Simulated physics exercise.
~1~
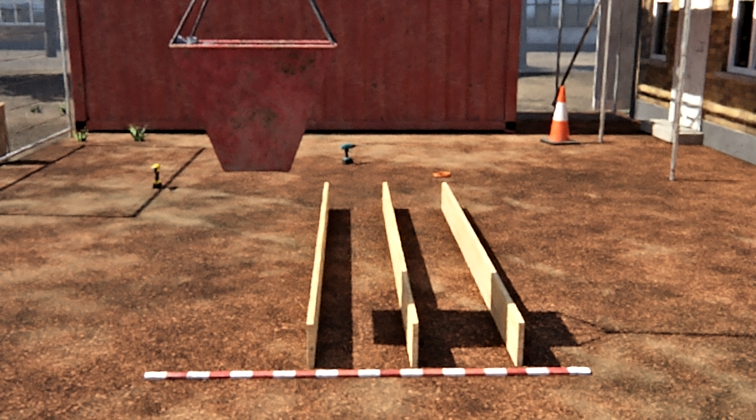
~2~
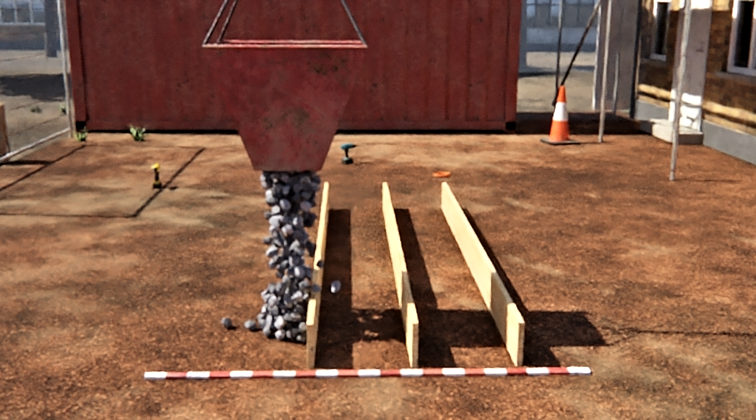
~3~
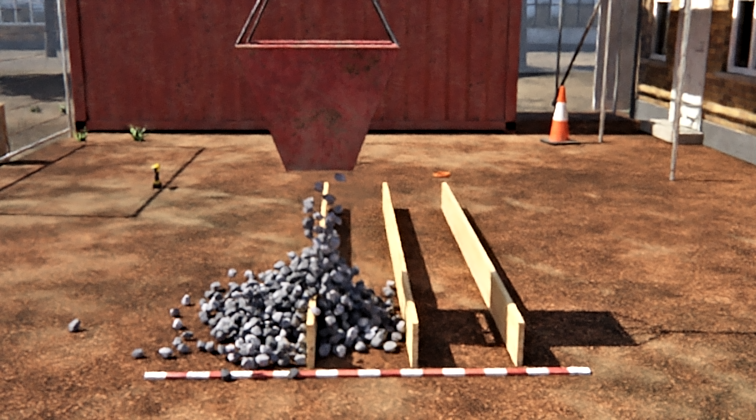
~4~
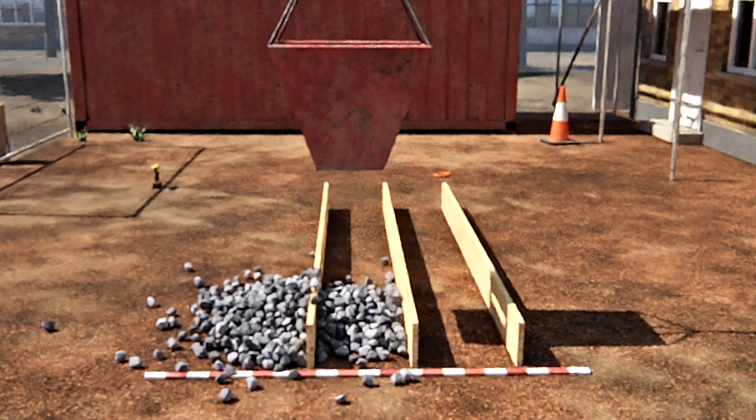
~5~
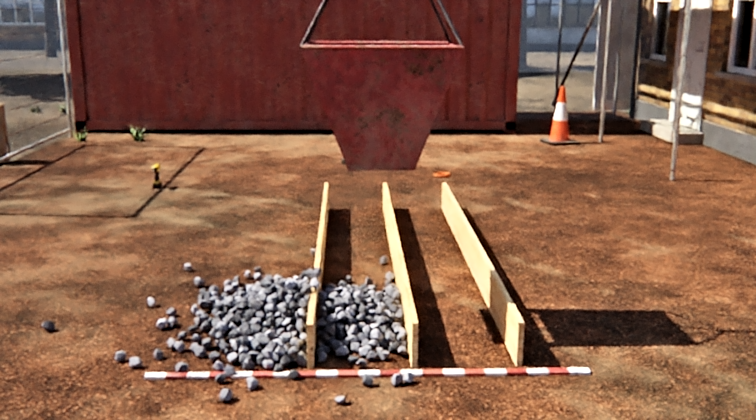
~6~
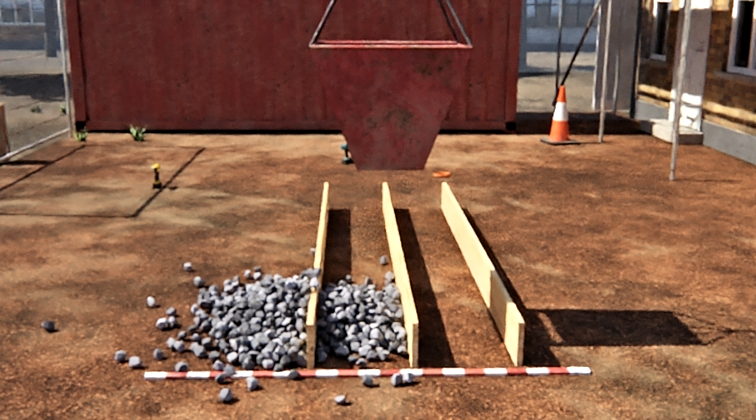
In this clip, a red skip moves right above three fixed wooden boards and drops grey stones from its bottom until empty. The stones pile up and spread, ending mostly left of the boards, with a smaller share in the left bay and the right bay empty.
